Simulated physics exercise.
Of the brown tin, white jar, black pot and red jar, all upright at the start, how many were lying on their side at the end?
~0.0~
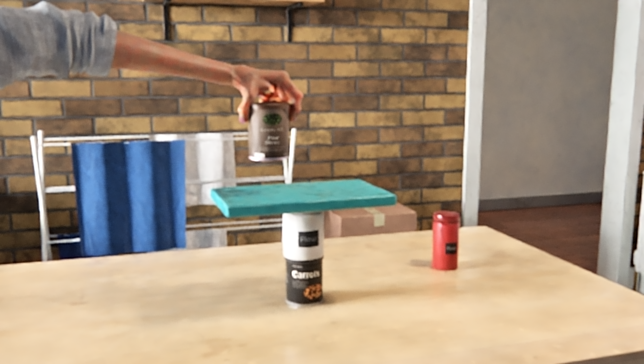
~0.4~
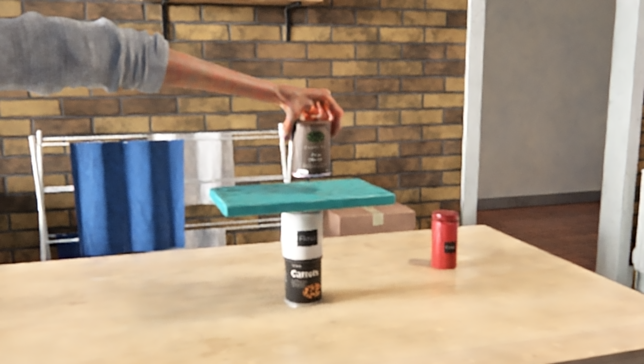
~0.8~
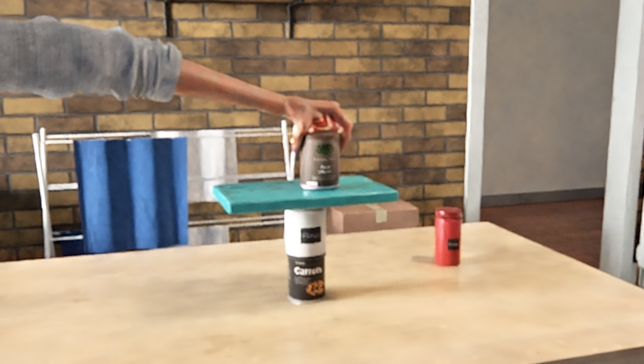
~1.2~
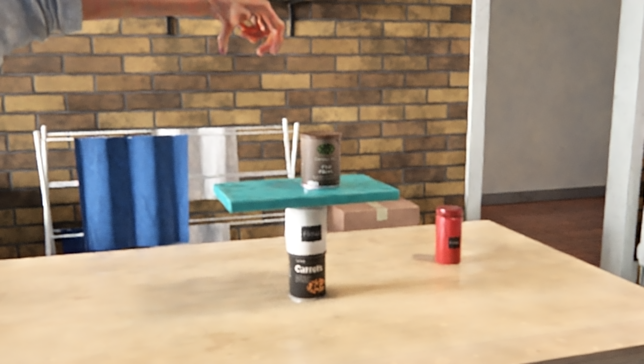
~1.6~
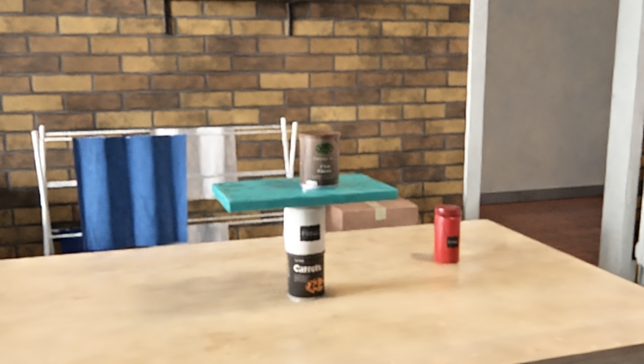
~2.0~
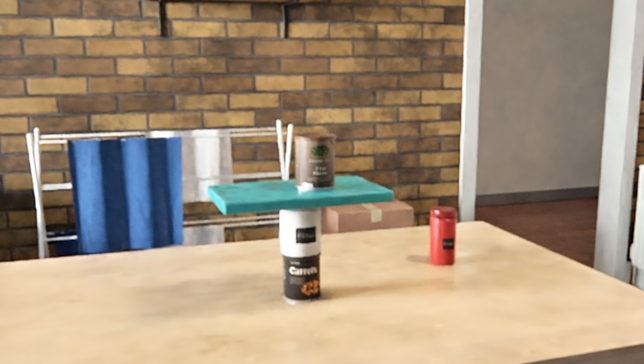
None of them were lying on their side. The brown tin, white jar, black pot and red jar were all still upright.
